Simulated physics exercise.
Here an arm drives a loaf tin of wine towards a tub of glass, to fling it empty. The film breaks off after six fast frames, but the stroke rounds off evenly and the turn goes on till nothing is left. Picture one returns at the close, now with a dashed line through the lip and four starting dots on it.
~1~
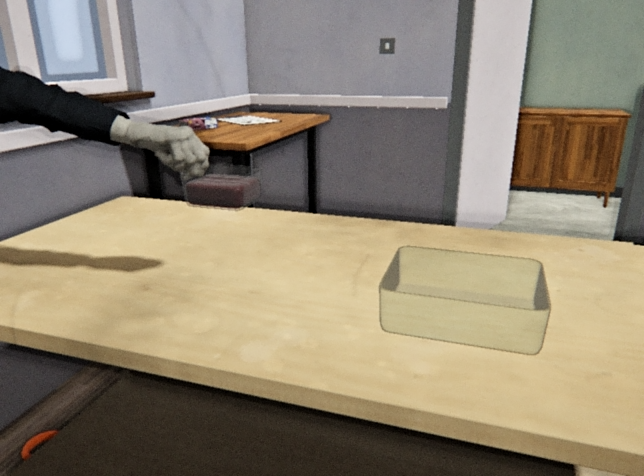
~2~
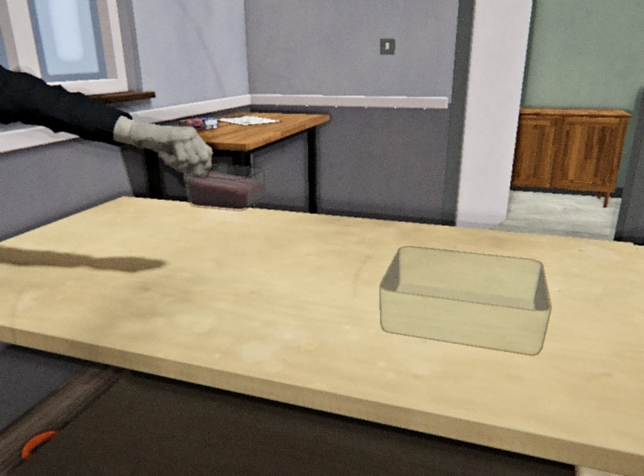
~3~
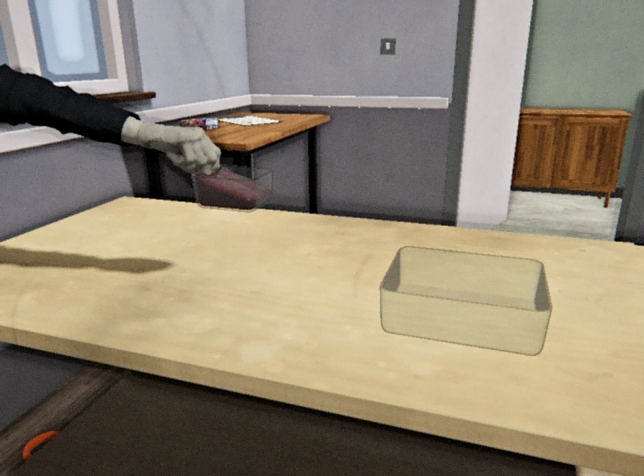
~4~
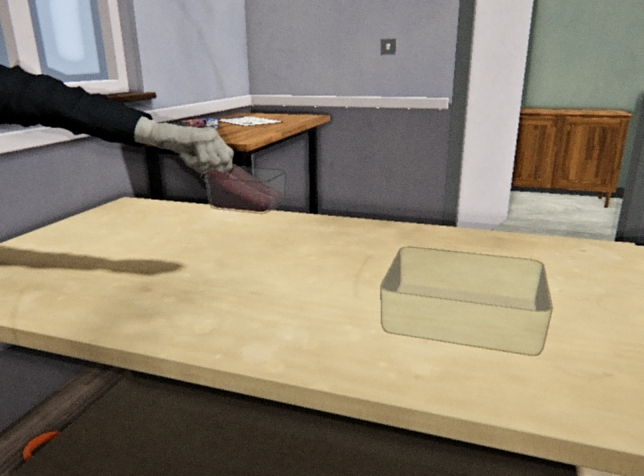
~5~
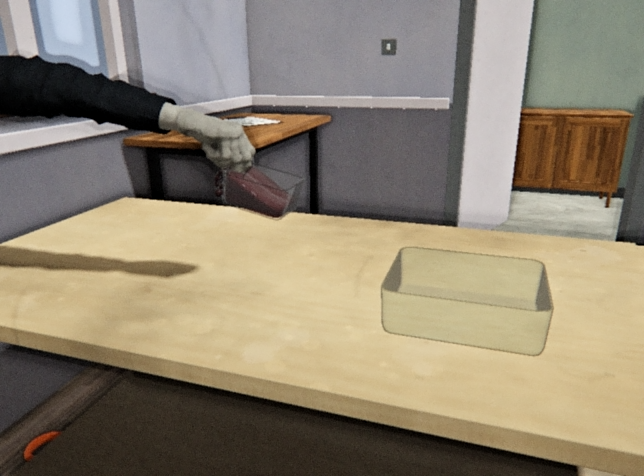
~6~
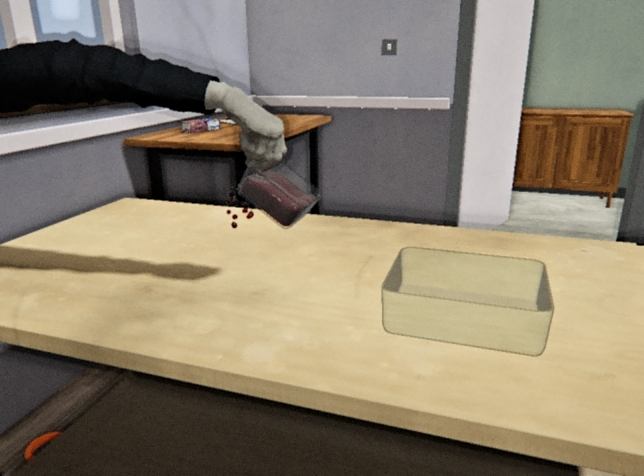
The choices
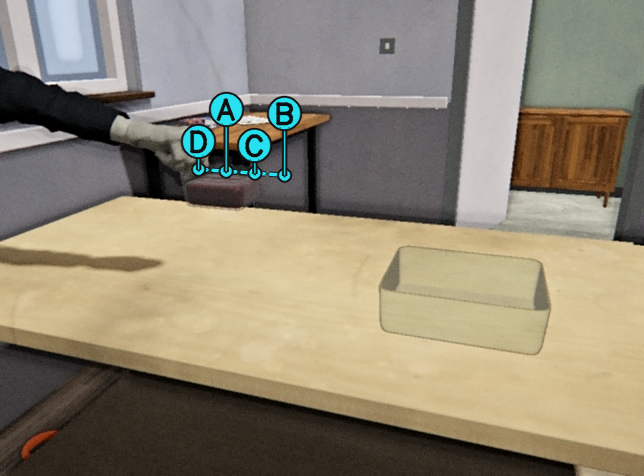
In a grey-walled room, a gloved hand moved a small clear container of dark red liquid rightward above a pale wooden table, then tilted it, and red drops came out left of a glass tub.
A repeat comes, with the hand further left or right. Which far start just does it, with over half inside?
Use dot B.
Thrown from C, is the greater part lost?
Yes.
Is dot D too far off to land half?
Yes, it does.
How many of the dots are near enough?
One of the four.
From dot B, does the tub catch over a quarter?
Yes.
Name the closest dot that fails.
Here it is dot C.
On the marked copy, A at (226, 171); B at (284, 175); C at (254, 173); D at (198, 169).
For dot A, about 0 % lands in the tub, 98 % falls short.
For dot B, about 64 % lands in the tub, 24 % falls short and 12 % goes beside or beyond.
For dot C, about 26 % lands in the tub, 70 % falls short and 4 % goes beside or beyond.
For dot D, about 0 % lands in the tub, 100 % falls short.
